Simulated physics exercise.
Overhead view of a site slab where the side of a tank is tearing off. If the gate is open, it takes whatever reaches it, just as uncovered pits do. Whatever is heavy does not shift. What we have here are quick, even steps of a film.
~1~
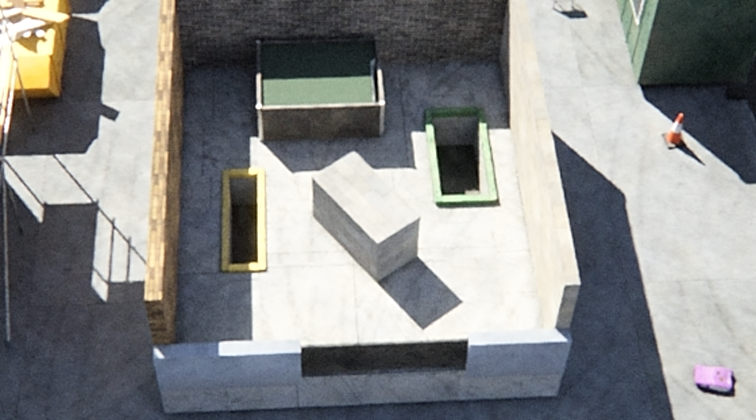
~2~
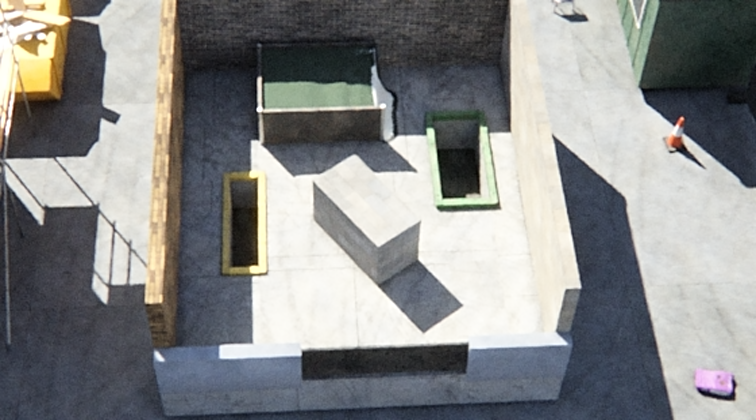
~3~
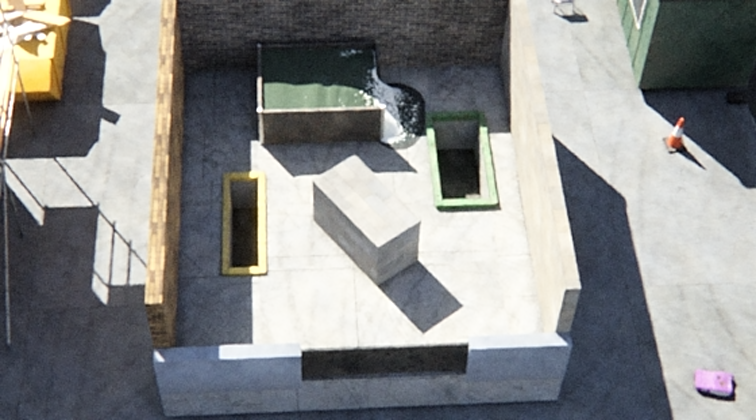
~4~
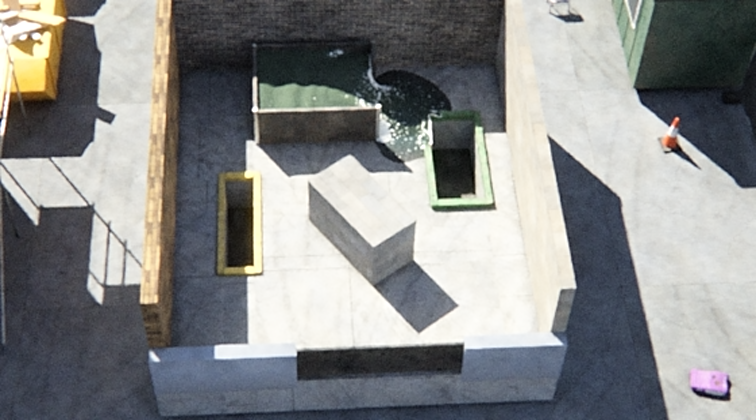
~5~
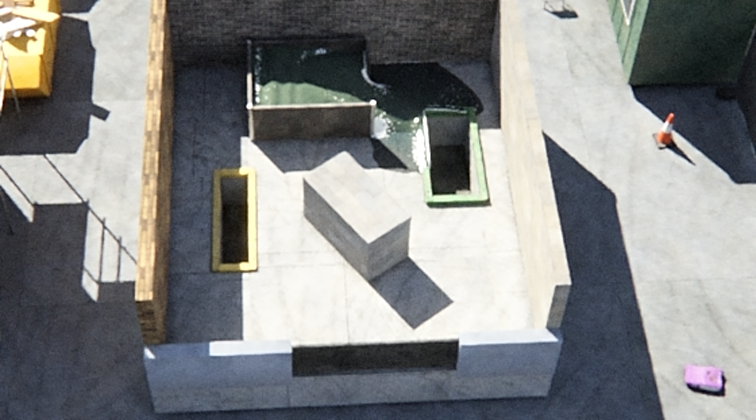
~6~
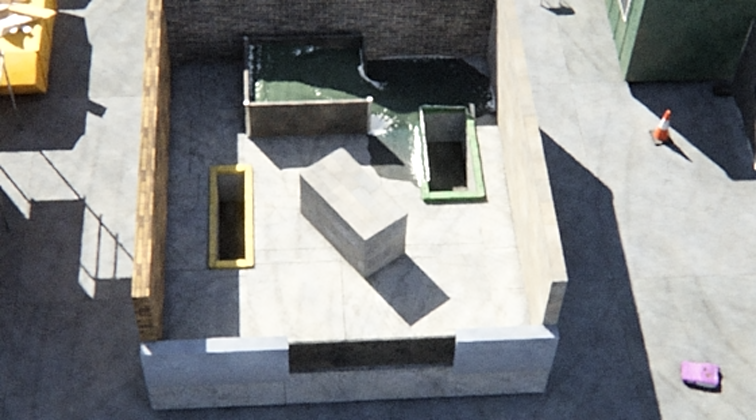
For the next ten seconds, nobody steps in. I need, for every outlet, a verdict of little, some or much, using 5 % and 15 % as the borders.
Verdicts: Gate, little; green pit, much; yellow pit, little.
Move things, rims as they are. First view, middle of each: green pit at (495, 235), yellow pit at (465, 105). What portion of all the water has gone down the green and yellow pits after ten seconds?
The green pit ends up with 6 per cent, the yellow pit with 65 per cent.
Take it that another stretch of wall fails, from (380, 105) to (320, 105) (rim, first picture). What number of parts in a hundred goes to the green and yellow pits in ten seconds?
Green 4 %, yellow 20 %.
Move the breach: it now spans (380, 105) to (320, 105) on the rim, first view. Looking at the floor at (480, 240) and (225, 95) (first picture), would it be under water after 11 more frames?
Well, the first place ends up drenched, and the second one left untouched.
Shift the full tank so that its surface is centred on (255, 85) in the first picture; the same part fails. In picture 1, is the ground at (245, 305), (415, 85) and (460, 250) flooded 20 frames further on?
Checking the three spots, I get high and dry, swamped, swamped.
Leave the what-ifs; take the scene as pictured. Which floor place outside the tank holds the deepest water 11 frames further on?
My pick is (484, 94).
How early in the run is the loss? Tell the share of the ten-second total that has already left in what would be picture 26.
Result, approximate: 80 per cent.
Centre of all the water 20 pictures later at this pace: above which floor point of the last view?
I'd point to (375, 122).
A moment on, water covers 20 % of the floor; the gate 0 %, the green pit 10 %, the yellow pit 0 %.
Next, water covers 25 % of the floor; the gate 0 %, the green pit 19 %, the yellow pit 0 %.
Then, water covers 40 % of the floor; the gate 0 %, the green pit 26 %, the yellow pit 0 %.
Later, water covers 60 % of the floor; the gate 0 %, the green pit 32 %, the yellow pit 0 %.
In the end, water covers 90 % of the floor; the gate 0 %, the green pit 33 %, the yellow pit 0 %.
